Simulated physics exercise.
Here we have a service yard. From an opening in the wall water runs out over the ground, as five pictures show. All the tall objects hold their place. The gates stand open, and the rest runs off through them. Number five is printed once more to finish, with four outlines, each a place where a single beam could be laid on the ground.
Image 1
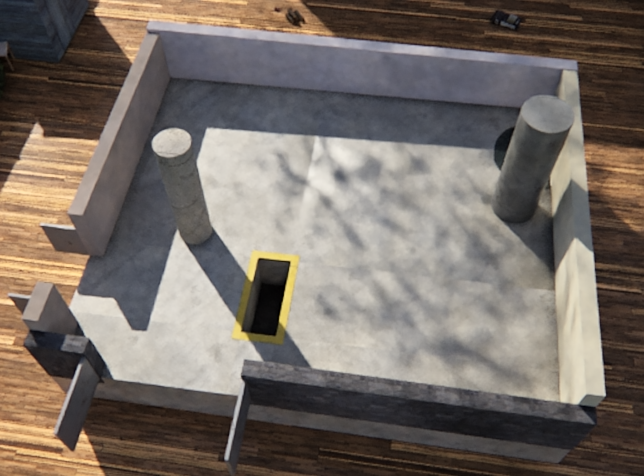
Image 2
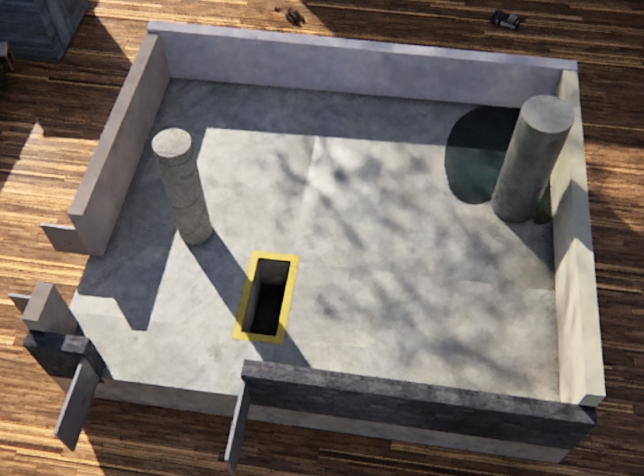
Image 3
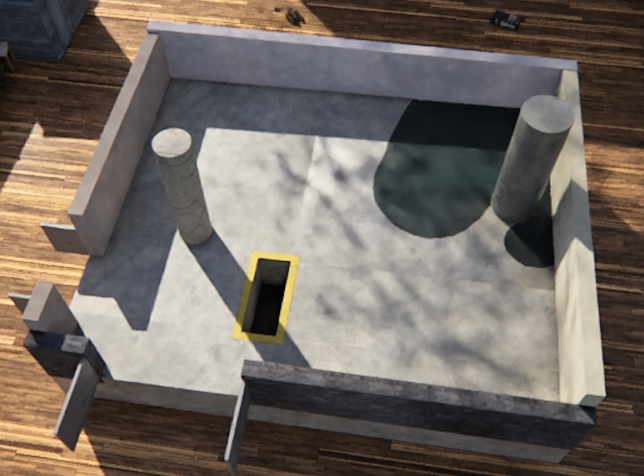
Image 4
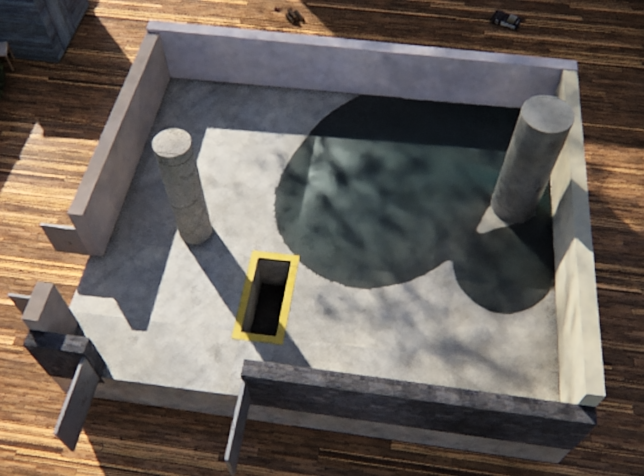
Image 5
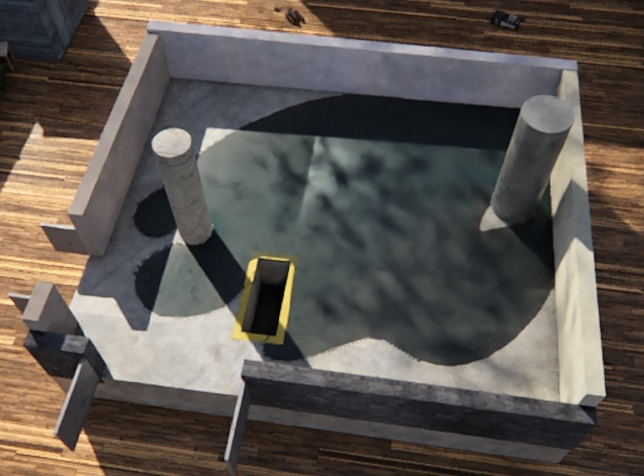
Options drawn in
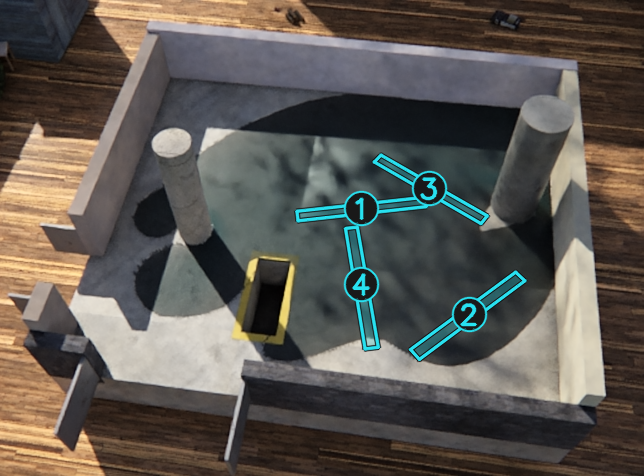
Dark water spreading from behind the right-hand pillar across a walled concrete yard, rounding both pillars and reaching the yellow-edged drain pit.
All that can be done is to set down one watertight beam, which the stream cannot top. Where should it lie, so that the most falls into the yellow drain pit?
Go for 2.
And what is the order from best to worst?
The order is 2, 4, 1, 3.
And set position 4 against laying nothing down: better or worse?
Position 4 is worse.
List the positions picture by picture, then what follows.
The first frame shows outfall partly hidden; yellow drain pit at (267, 296); open gate at (177, 372); open gate at (91, 288); 3 % of the ground is wet; yellow drain pit still dry.
In the second frame, 8 % of the ground under water, visible out to (449, 167); yellow drain pit still dry.
In the third frame, 18 % of the ground under water, visible out to (389, 211); yellow drain pit still dry.
In the fourth frame, 36 % of the ground under water, visible out to (296, 252); yellow drain pit still dry.
In the fifth frame, 60 % of the ground under water, visible out to (153, 309); yellow drain pit taking water.
In cyan, 1 from (297, 216) to (425, 201); 2 from (414, 354) to (520, 276); 3 from (377, 158) to (484, 219); 4 from (351, 227) to (371, 348).
With 1, about 12 % of the stream goes into the yellow drain pit, about 88 % out by the gates.
With 2, about 30 % of the stream goes into the yellow drain pit, about 70 % out by the gates.
With 3, about 3 % of the stream goes into the yellow drain pit, about 97 % out by the gates.
With 4, about 18 % of the stream goes into the yellow drain pit, about 82 % out by the gates.
